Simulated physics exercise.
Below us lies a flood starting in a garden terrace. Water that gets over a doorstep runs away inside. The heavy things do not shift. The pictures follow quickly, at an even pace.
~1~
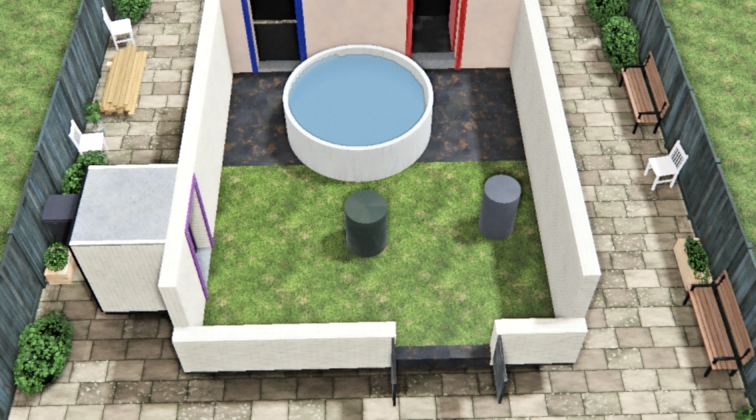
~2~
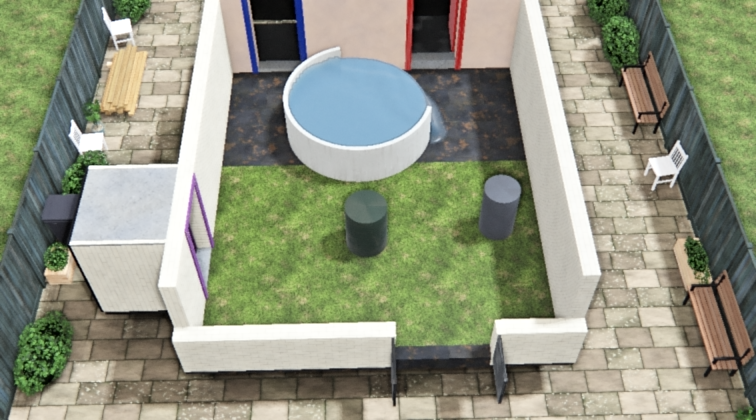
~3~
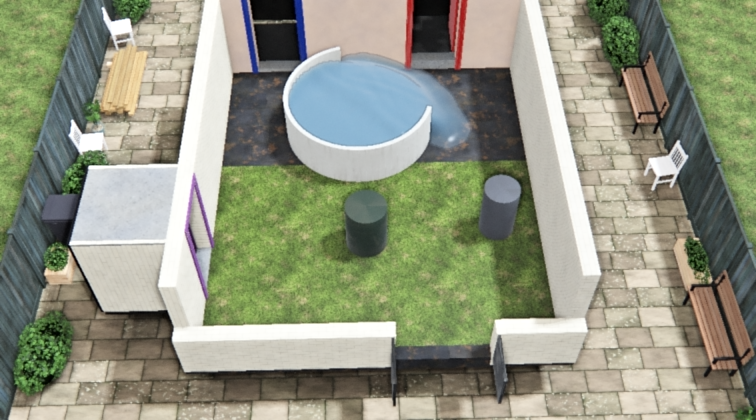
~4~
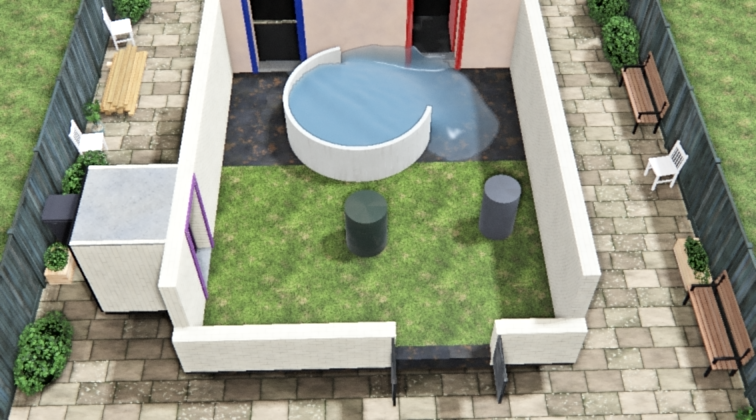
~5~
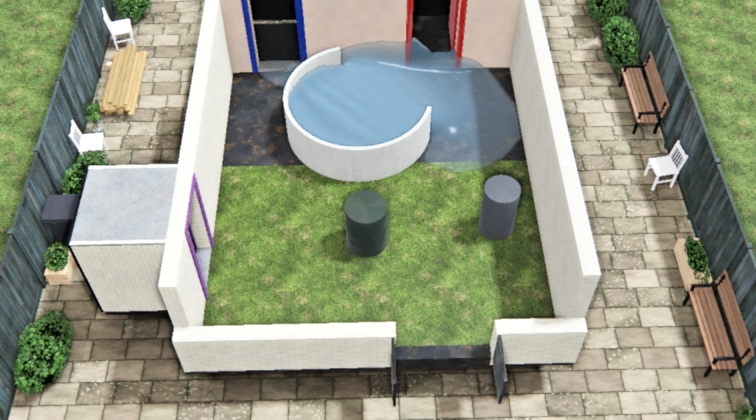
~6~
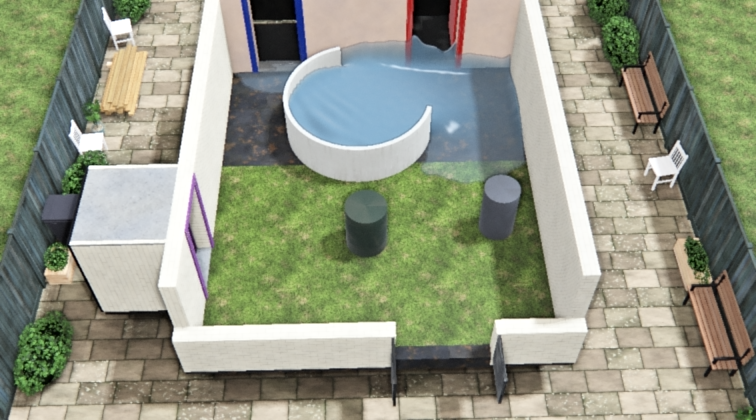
The footage shows a round white tank of water in a walled garden terrace; its wall opens on the far right side, and water pours out, spreading across the dark paving toward the red-framed doorway and right-hand wall.
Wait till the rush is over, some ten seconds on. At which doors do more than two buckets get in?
The blue door holds within the limit; the red door floods; the purple door floods.
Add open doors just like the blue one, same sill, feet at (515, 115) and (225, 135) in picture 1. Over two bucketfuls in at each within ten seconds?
In turn: Floods, holds.
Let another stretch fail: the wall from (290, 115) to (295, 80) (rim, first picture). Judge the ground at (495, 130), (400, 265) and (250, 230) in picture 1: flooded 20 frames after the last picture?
In that order: Free of water, dry, under water.
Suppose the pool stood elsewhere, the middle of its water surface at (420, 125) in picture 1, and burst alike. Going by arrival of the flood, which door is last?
I say the door marked purple.
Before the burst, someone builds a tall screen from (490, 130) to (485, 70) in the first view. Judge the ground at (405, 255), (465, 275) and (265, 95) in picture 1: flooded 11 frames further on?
In turn: Dry, no water, awash.
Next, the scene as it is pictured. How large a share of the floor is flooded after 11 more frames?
About 40 per cent.
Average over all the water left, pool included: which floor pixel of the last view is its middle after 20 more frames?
I would point to (418, 147).
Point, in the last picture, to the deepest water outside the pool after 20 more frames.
Near (522, 207).
A moment on, water covers 30 % of the floor; the blue door wet at the sill, nothing in, the red door over two buckets in, the purple door not reached.
Next, water covers 40 % of the floor; the blue door wet at the sill, nothing in, the red door far over two buckets in, the purple door not reached.
Then, water covers 75 % of the floor; the blue door wet at the sill, nothing in, the red door far over two buckets in, the purple door not reached.
Later, water covers 95 % of the floor; the blue door under two buckets in, the red door far over two buckets in, the purple door wet at the sill, nothing in.
In the end, water covers 100 % of the floor; the blue door under two buckets in, the red door far over two buckets in, the purple door over two buckets in.
